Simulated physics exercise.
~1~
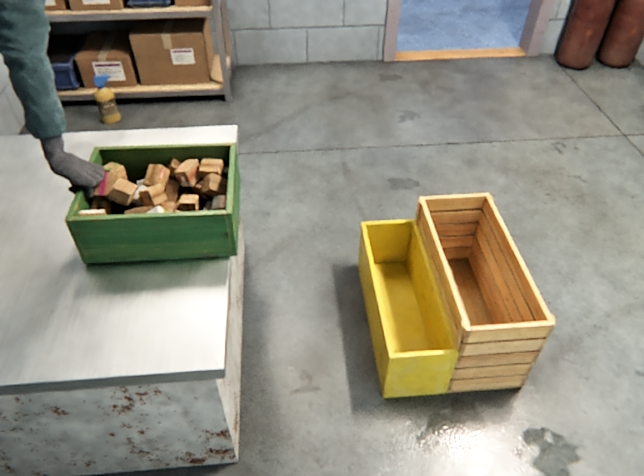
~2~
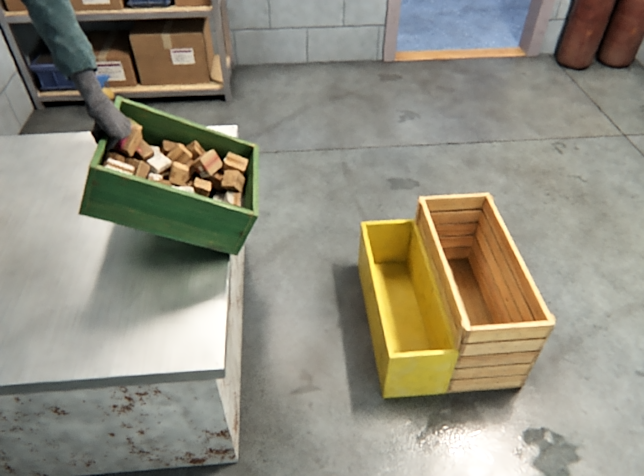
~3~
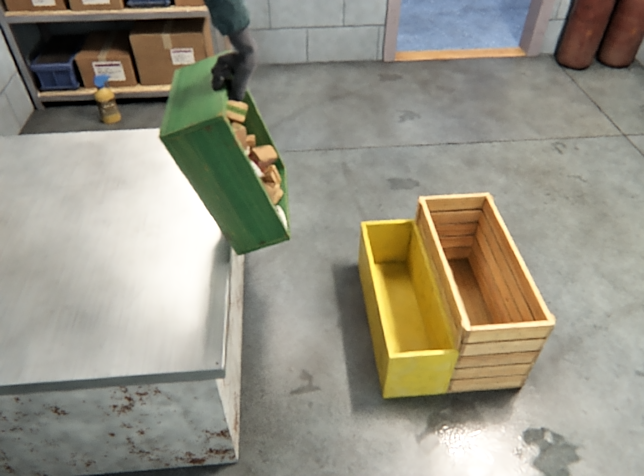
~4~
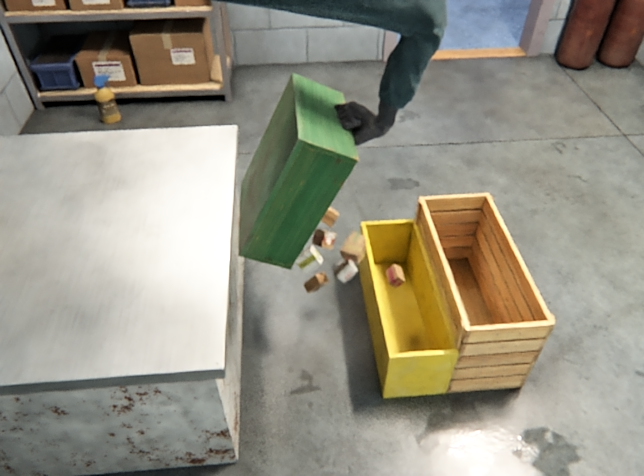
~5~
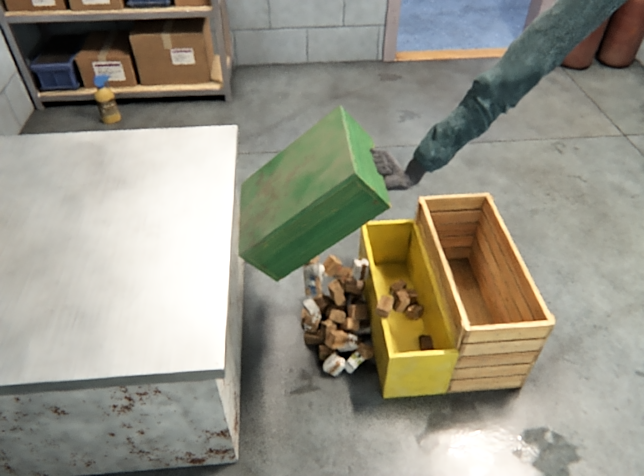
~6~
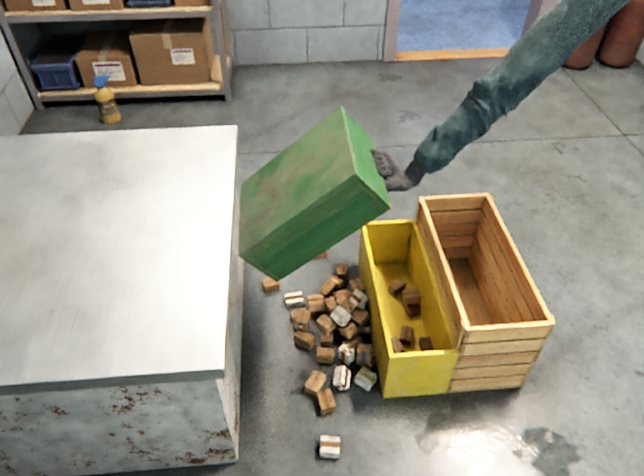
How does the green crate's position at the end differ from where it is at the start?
At the start the green crate sits upright on the bench at the left, while at the end it is held upturned in the air to the right of the bench, above the floor just short of the yellow tub.
